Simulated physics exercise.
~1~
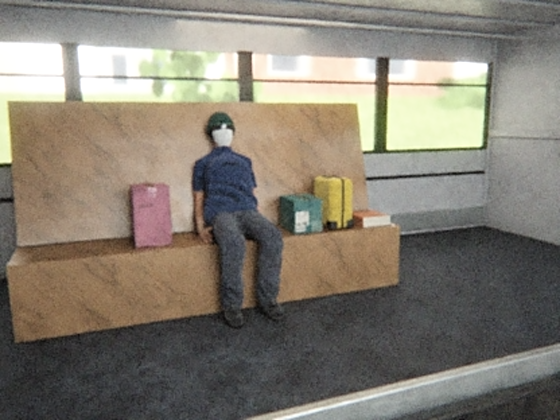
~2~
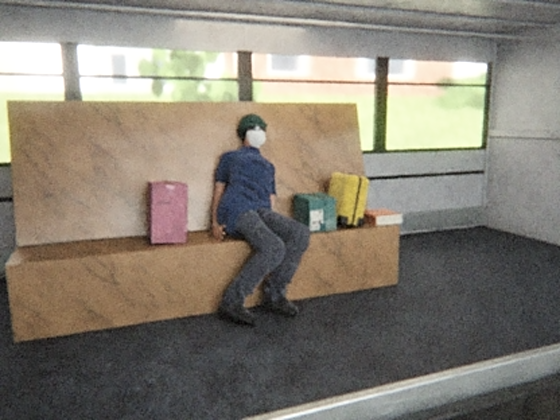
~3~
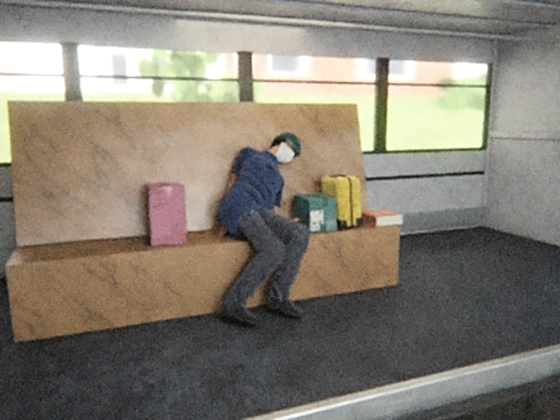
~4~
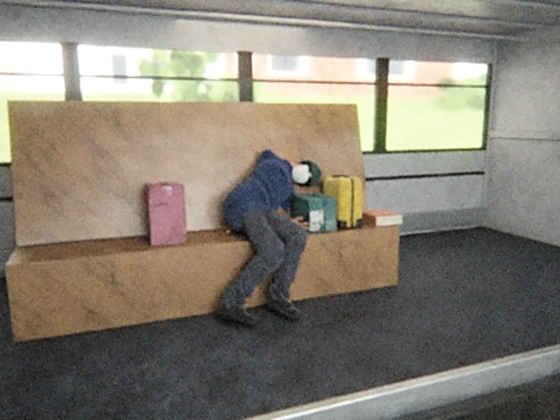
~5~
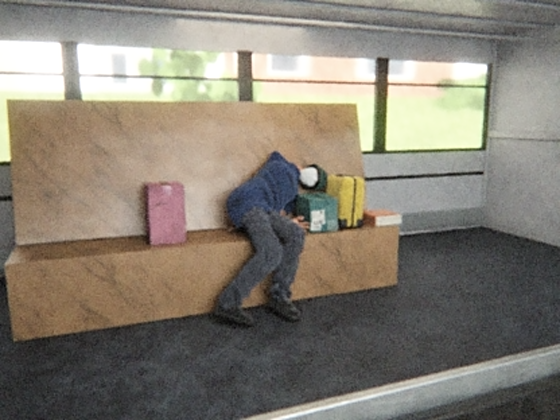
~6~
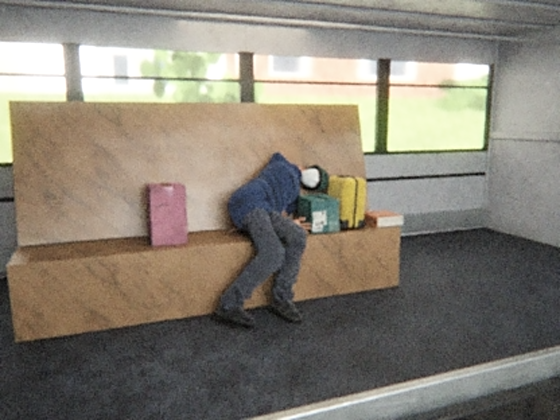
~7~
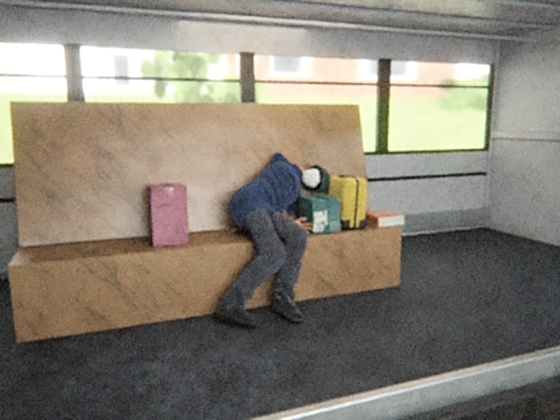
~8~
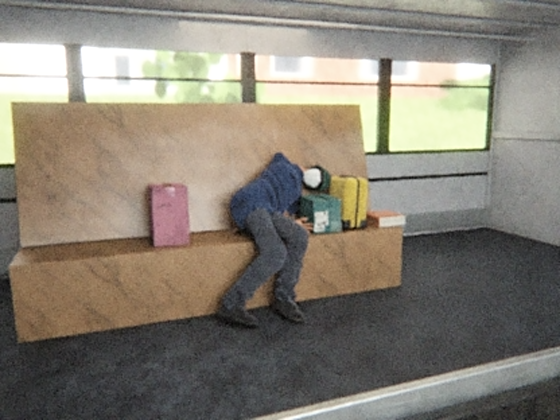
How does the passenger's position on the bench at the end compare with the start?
At the start the passenger sits upright near the middle of the bench. By the end the passenger is a little farther right and lower, slumped sideways over the teal holdall.
